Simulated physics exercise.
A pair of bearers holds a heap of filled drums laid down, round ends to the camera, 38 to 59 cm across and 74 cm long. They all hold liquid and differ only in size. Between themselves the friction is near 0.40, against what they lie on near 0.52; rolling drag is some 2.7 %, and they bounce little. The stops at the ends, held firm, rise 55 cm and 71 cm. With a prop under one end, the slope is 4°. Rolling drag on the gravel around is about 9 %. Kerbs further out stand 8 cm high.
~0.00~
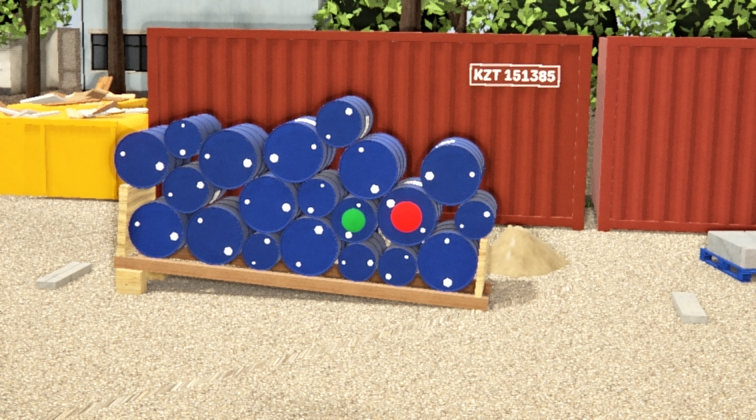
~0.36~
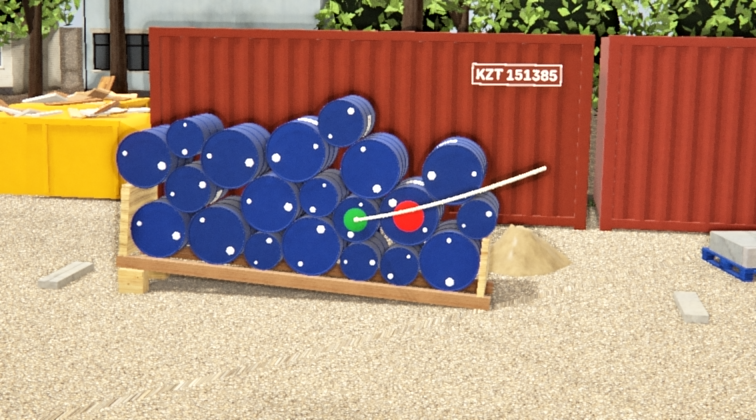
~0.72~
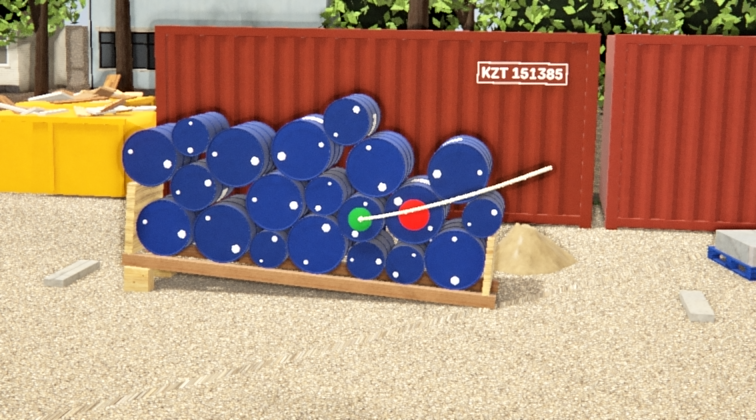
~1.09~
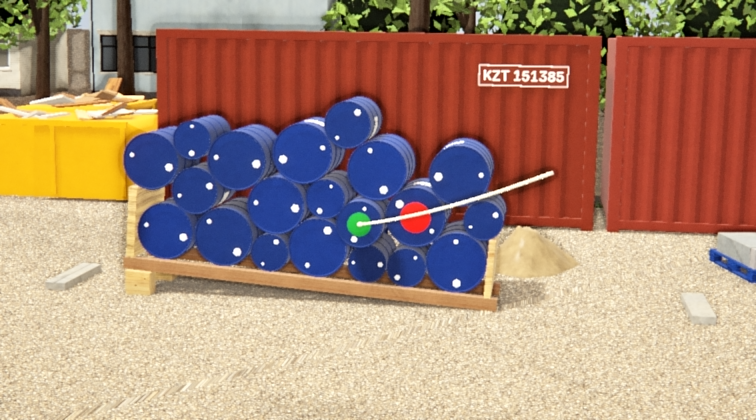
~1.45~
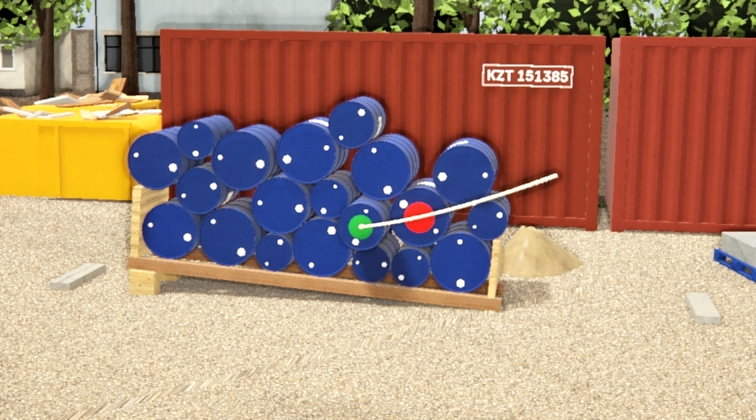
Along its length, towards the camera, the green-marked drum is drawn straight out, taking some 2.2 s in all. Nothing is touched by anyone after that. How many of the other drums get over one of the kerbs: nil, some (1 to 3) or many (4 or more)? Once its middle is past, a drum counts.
Nil: 0 of them end up that far away.
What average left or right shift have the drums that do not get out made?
Roughly 0 cm to the right.
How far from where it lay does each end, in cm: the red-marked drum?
Red-marked drum: 0.
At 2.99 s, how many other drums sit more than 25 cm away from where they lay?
By that point it's 0 of them.
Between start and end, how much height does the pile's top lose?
Roughly 0 cm.
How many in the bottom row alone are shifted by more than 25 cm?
0 of them.
After 2.81 s, 0 now displaced over 25 cm; not one over the kerbs.
After 2.99 s, 0 now displaced over 25 cm; not one over the kerbs.
In the end, by 3.4 s, 0 moved over 25 cm; not one over the kerbs; top of the pile 2.0 m high, from 2.0 m.
